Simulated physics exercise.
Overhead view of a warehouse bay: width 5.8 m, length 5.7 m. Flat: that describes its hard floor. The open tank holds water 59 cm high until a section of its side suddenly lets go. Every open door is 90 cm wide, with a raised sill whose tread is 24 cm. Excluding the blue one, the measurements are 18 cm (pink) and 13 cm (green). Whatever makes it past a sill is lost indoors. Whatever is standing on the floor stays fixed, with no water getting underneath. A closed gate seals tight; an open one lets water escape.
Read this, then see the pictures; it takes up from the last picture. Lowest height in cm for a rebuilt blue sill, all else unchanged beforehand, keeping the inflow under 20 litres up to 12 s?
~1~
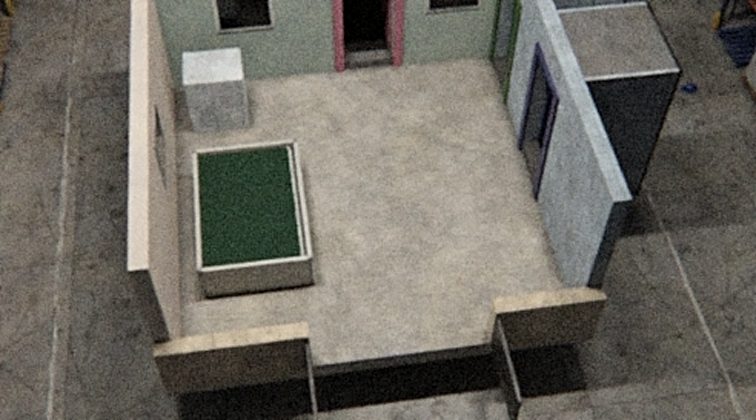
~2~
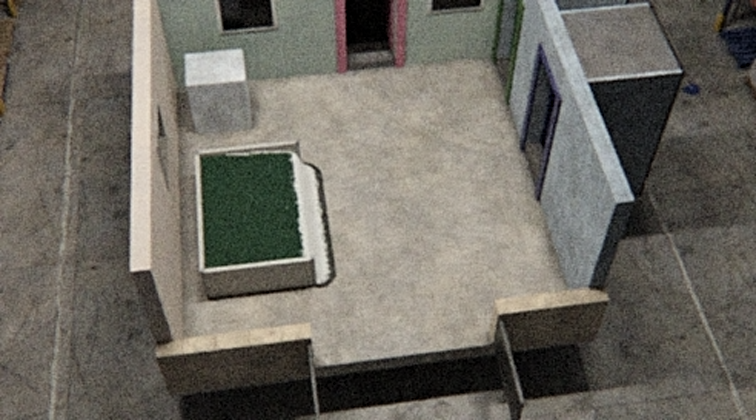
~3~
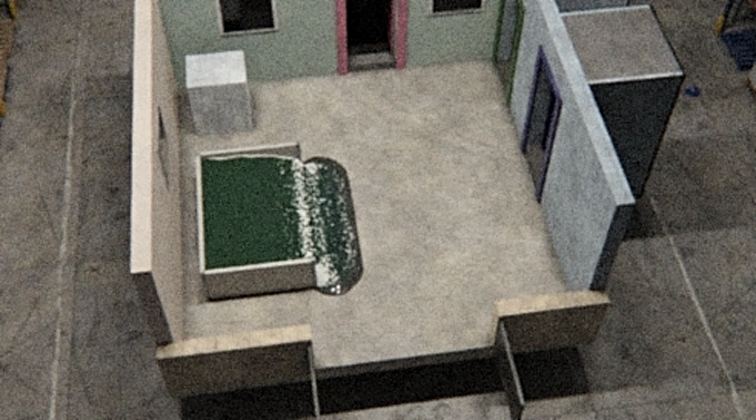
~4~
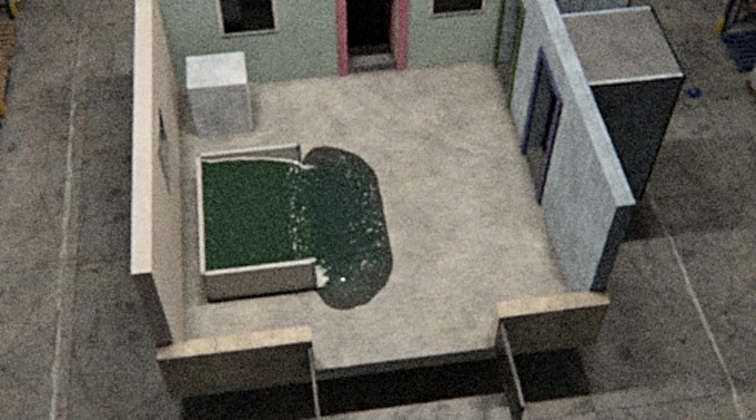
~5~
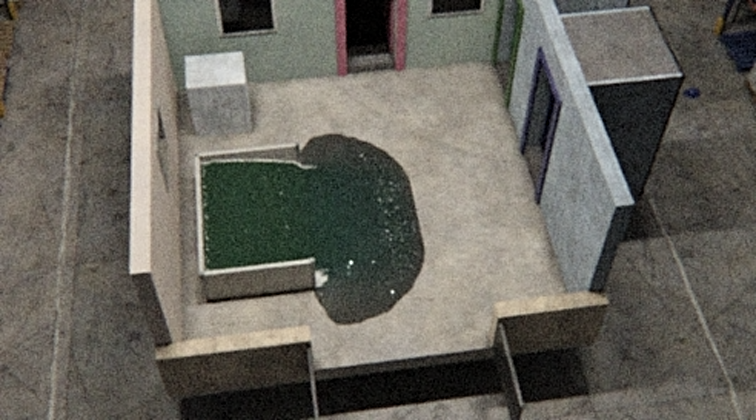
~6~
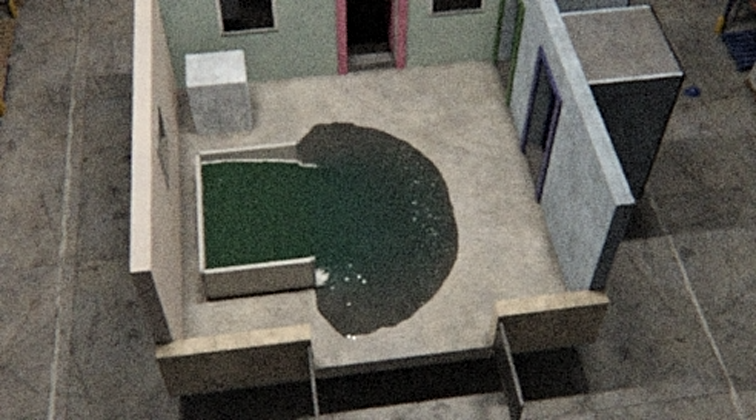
22 cm.
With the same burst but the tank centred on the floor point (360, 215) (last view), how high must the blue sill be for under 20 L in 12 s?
In this case, 31 cm or so.
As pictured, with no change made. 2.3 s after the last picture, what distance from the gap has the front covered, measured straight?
Around 5.0 m out.
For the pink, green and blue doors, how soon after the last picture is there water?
Pink 1.5 s, green 1.3 s, blue 0.4 s.
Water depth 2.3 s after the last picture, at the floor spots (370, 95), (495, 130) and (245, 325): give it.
Depth: About 1, 17, 0 cm.
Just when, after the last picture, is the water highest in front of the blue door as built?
1.0 s.
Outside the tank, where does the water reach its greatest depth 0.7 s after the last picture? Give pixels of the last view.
About (534, 190).
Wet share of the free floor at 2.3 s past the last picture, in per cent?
Approximately 60 % of it.
Then, 0.7 s after the last picture water covers 55 % of the floor, deepest (31 cm) near (534, 190); 26 cm at the blue door, 0 litres in over its 24 cm sill.
Then, 2.3 s after the last picture water covers 60 % of the floor, deepest (30 cm) near (494, 62); 20 cm at the blue door, 10 litres in over its 24 cm sill.
Then, 11.3 s after the last picture water covers 100 % of the floor, deepest (11 cm) near (180, 177); 4 cm at the blue door, 10 litres in over its 24 cm sill.
At the blue door as built, the water peaked near 29 cm, 1.1 s after the last picture.
With a sill of 19 cm, 40 litres would have come in within the 12 s; with 25.5 cm, 5 litres. So under 20 litres takes about 22 cm.
